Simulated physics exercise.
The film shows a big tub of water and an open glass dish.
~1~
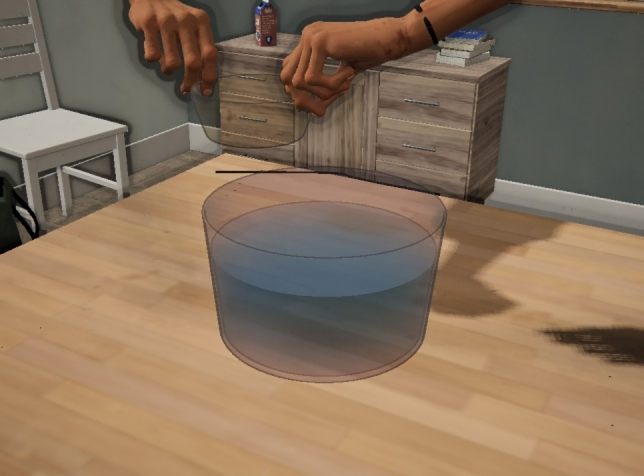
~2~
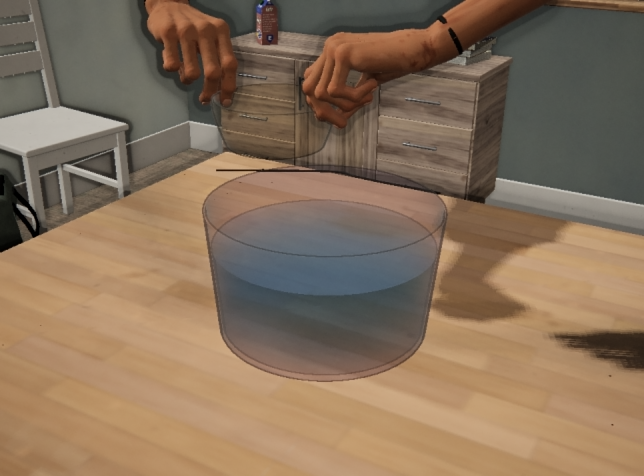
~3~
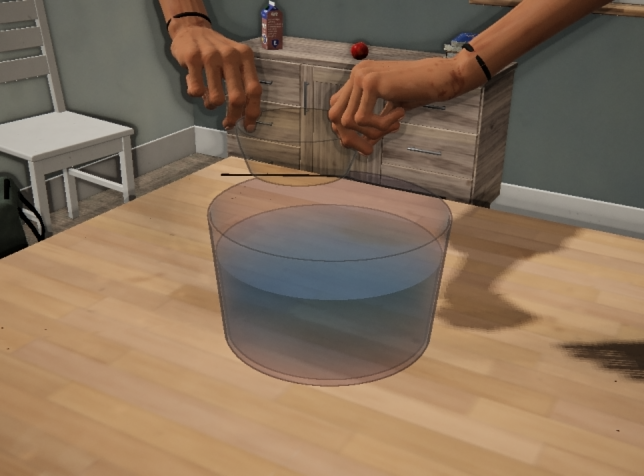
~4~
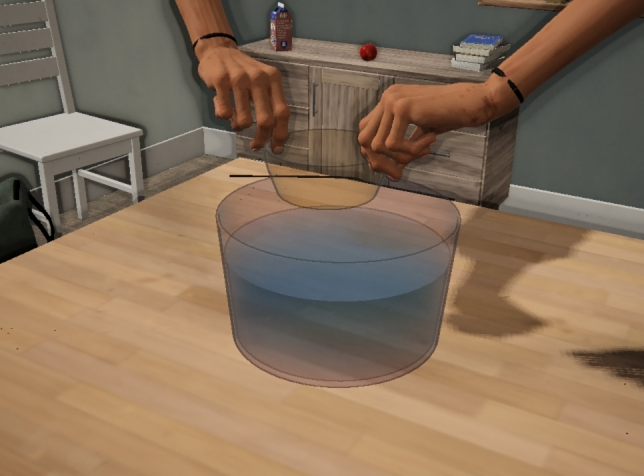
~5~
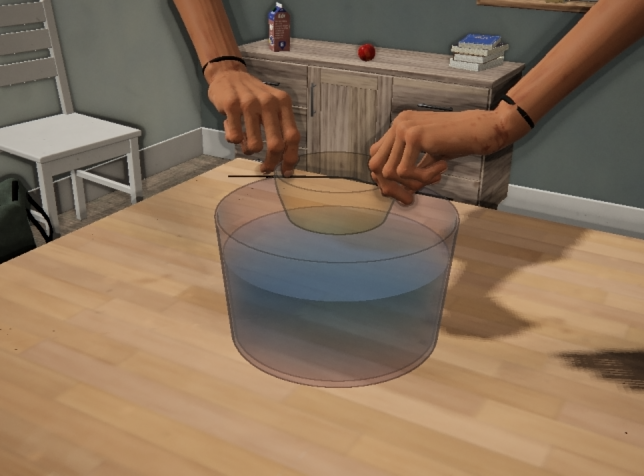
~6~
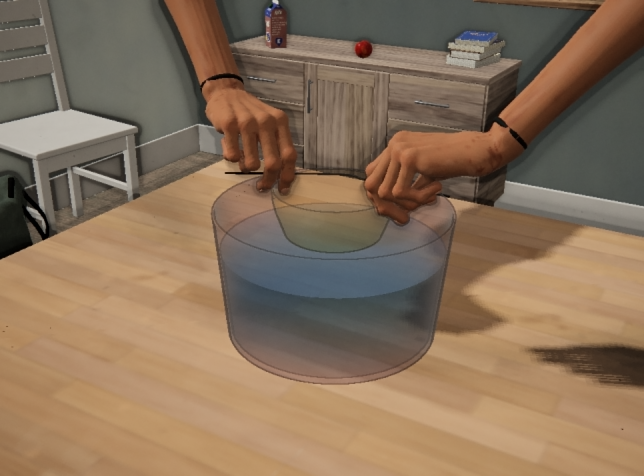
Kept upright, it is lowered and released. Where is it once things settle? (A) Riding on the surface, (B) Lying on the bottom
Riding on the surface (A).
Shortly, the dish dips into the water.
Then, it bobs and steadies.
At the finish, the dish floats with about half of its side showing.
